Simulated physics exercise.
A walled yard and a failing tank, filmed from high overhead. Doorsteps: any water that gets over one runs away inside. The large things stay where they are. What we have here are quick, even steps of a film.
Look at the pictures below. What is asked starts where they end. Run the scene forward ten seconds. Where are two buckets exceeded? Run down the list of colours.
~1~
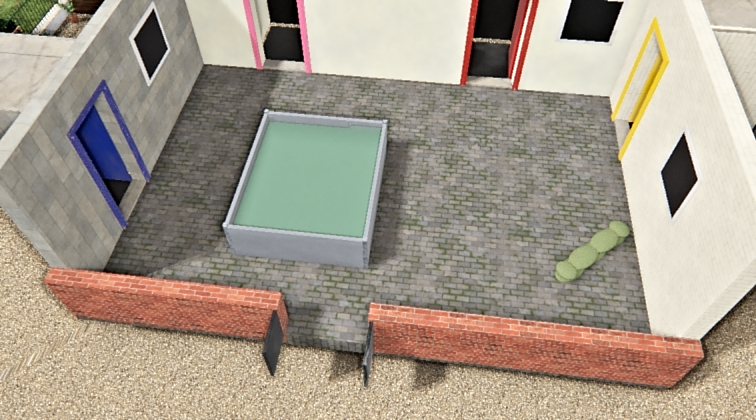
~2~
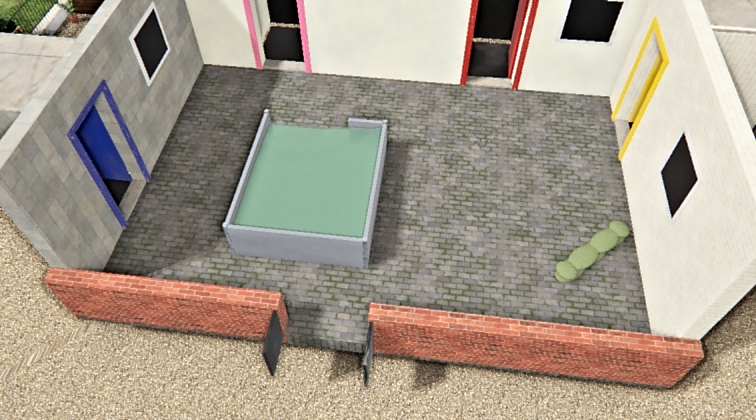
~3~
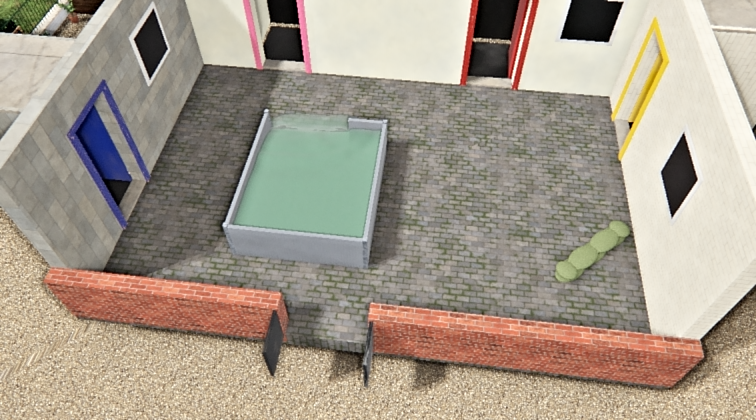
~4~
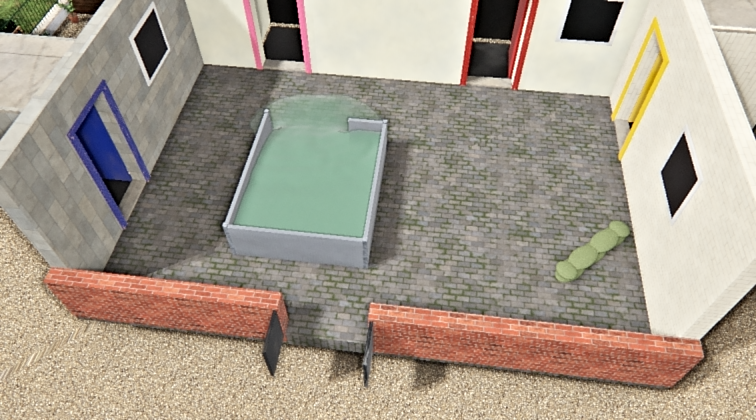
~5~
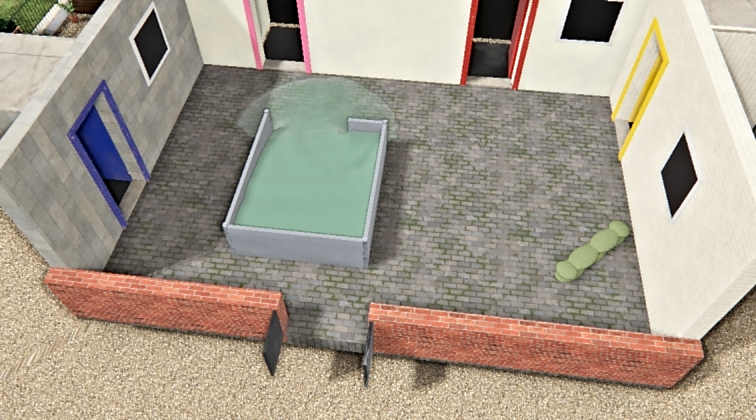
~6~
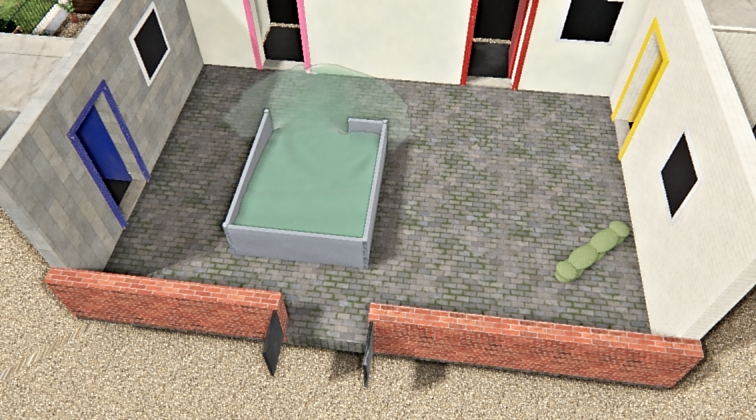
In order: The pink door gets overrun I think; the yellow door gets overrun I think; the red door holds up fine I think; the blue door holds up fine I think.
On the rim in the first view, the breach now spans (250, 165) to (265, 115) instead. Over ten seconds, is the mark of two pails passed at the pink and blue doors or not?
The pink one exceeds the limit; the blue one exceeds the limit.
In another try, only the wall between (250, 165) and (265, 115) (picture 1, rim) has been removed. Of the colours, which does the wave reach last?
Yellow-painted one.
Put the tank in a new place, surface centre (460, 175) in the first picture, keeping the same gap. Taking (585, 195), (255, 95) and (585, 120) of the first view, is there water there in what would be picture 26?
Going through the three spots in turn: Stays untouched, gets wet, gets wet.
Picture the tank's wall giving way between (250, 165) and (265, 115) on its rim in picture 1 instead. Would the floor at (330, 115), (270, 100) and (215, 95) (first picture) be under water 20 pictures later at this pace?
Taken in turn they're swamped, swamped and swamped.
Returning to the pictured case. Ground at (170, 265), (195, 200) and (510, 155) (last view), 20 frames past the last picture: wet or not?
In that order the points end up high and dry, soaked and soaked.
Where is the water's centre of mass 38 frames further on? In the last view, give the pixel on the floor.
I'd say around (339, 164).
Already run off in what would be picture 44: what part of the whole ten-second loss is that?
It comes to around 85 per cent.
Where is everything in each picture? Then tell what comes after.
In the first picture, still water in the open tank at (312, 174).
In the second picture, the front is at a hidden place, out from the gap on the open tank's far side.
In the third picture, the front is at a hidden place, out from the gap on the open tank's far side.
In the fourth picture, water pours out on the open tank's far side and has run to (349, 99).
In the fifth picture, the front is at (345, 80), out from the gap on the open tank's far side.
In the sixth picture, water pours out on the open tank's far side and has run to (284, 71).
A moment on, water covers 15 % of the floor; the pink door over two buckets in, the yellow door not reached, the red door not reached, the blue door not reached.
Next, water covers 25 % of the floor; the pink door far over two buckets in, the yellow door not reached, the red door wet at the sill, nothing in, the blue door not reached.
Then, water covers 50 % of the floor; the pink door far over two buckets in, the yellow door under two buckets in, the red door wet at the sill, nothing in, the blue door wet at the sill, nothing in.
Later, water covers 75 % of the floor; the pink door far over two buckets in, the yellow door over two buckets in, the red door under two buckets in, the blue door wet at the sill, nothing in.
In the end, water covers 90 % of the floor; the pink door far over two buckets in, the yellow door far over two buckets in, the red door under two buckets in, the blue door wet at the sill, nothing in.
